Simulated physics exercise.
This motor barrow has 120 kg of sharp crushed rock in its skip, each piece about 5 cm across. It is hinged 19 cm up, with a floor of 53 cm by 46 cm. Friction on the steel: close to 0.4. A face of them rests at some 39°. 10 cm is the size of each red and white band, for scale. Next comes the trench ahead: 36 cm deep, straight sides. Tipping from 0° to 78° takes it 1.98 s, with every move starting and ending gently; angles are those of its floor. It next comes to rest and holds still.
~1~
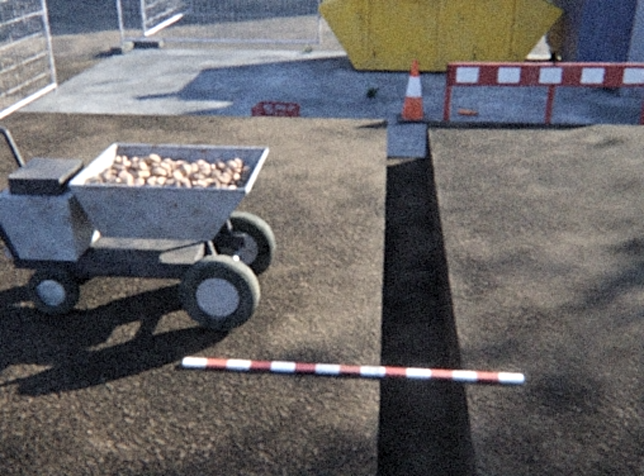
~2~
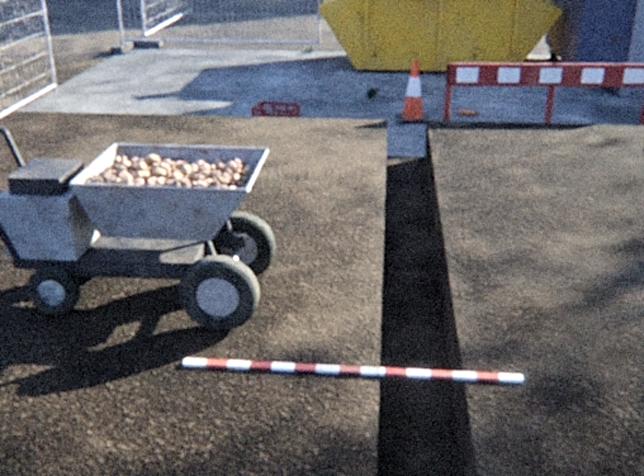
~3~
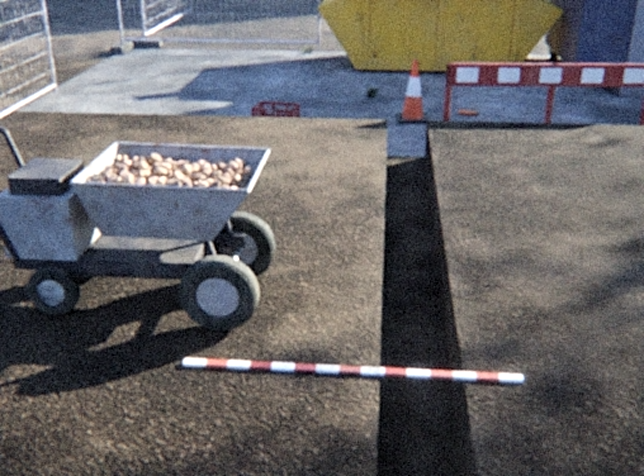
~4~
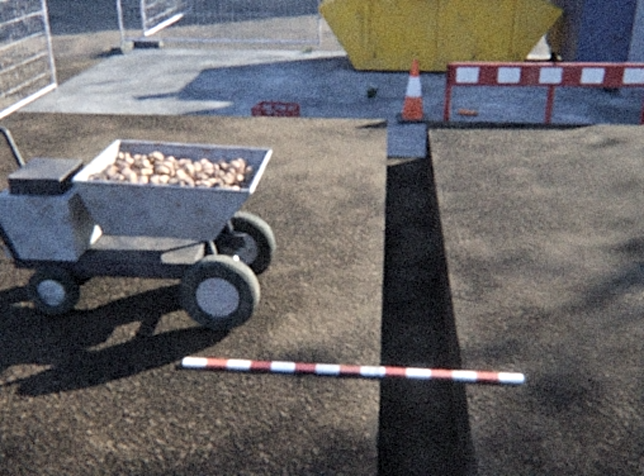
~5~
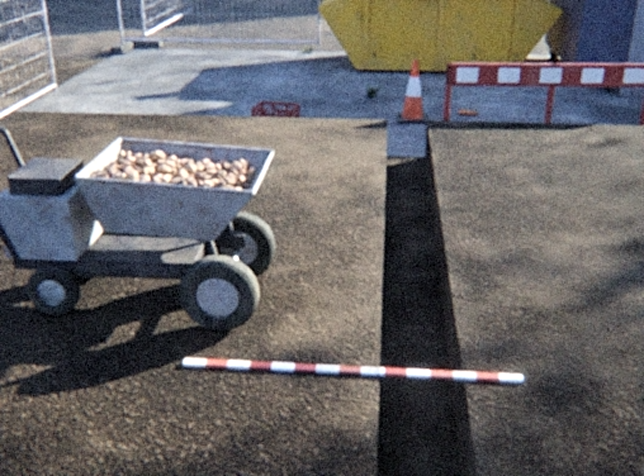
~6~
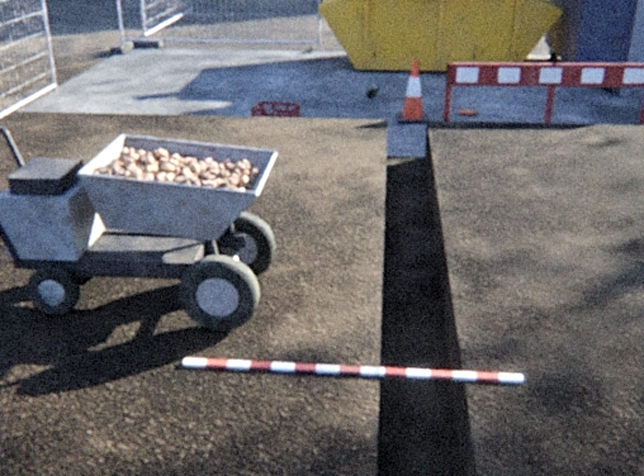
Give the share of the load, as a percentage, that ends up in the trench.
47 %.
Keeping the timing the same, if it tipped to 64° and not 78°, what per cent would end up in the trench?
Roughly 25 percent.
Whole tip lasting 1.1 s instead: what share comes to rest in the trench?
Trench share: Approx. 55%.
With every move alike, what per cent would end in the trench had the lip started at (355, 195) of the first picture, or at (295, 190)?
Roughly 60 per cent, then 100 per cent.
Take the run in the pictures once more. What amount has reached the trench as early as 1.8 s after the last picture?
I'd say near 25 per cent at that time.
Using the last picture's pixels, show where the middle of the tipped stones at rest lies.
Their middle is at about (402, 352).
Then, 1.2 s after the last picture the floor is at 66°, 98 % in the skip, 2 % short of the trench; the foremost stones are at (359, 282).
Then, 1.8 s after the last picture the floor is at 78°, 52 % in the skip, 24 % short of the trench, 24 % in the trench; the foremost stones are at (445, 360).
Then, 2.1 s after the last picture the floor is at 78°, 33 % in the skip, 28 % short of the trench, 38 % in the trench; the foremost stones are at (447, 365).
Then, 4.1 s after the last picture the floor is at 78°, 25 % in the skip, 28 % short of the trench, 47 % in the trench; the foremost stones are at (447, 359).
